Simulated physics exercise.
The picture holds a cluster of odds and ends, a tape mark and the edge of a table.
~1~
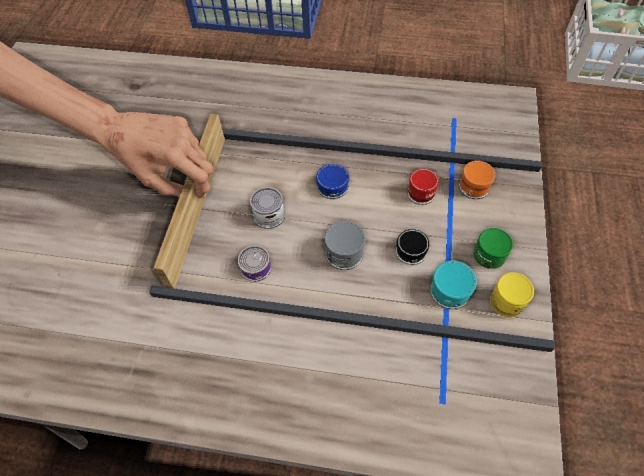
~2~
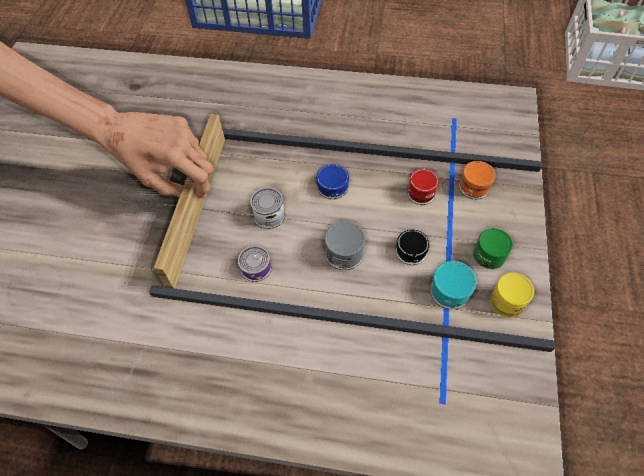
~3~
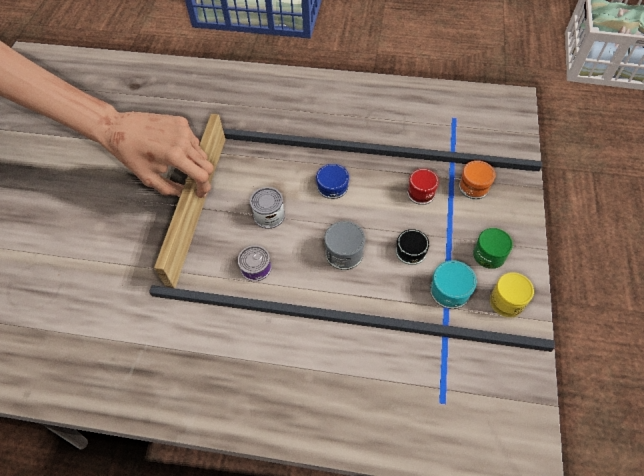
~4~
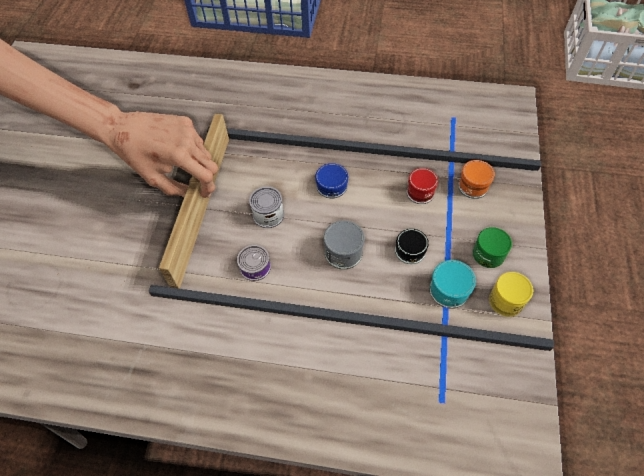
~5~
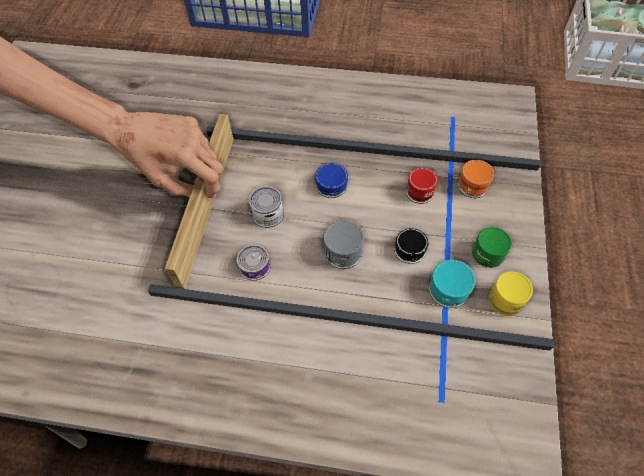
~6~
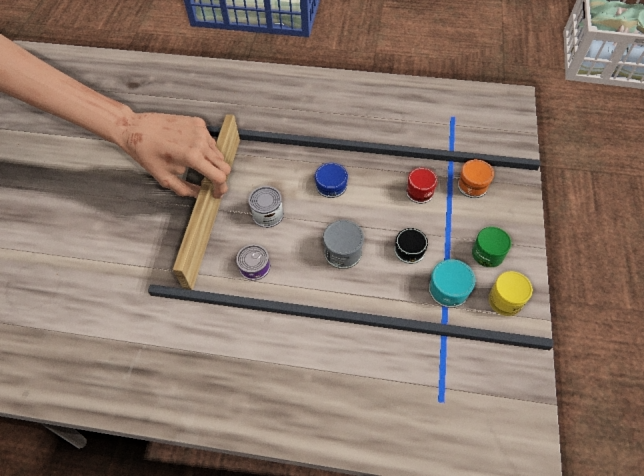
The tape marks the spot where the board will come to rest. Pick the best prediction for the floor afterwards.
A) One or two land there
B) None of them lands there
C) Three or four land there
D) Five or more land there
B.
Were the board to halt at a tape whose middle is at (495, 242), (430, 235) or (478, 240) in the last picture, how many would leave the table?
The three tries give 2, 0 and 2.
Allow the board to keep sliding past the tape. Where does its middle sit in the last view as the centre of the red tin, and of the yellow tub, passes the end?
The red tin puts it at (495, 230), the yellow tub at (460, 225).
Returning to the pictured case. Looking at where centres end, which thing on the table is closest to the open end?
The yellow tub.
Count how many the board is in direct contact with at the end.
The count comes out at 4.
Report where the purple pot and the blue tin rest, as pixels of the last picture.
The purple pot ends up near (463, 296), and the blue tin near (467, 202).
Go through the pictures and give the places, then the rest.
The first picture shows yellow tub (511, 296); green tub (493, 249); orange tin (477, 180); board (193, 196); tape (449, 238).
The second picture shows green tub (493, 249); purple pot (255, 264).
The third picture shows orange tin (477, 180); board (194, 196).
The fourth picture shows yellow tub (510, 295); black pot (411, 246).
The fifth picture shows green tub (491, 248); blue tin (332, 180).
The sixth picture shows yellow tub (510, 294); green tub (491, 247); orange tin (475, 179); board (210, 197); tape (448, 237).
Early on, none off yet; yellow tub at rest near (510, 294); green tub at rest near (491, 247); orange tin at rest near (475, 179).
Finally, the number that fall off is zero.
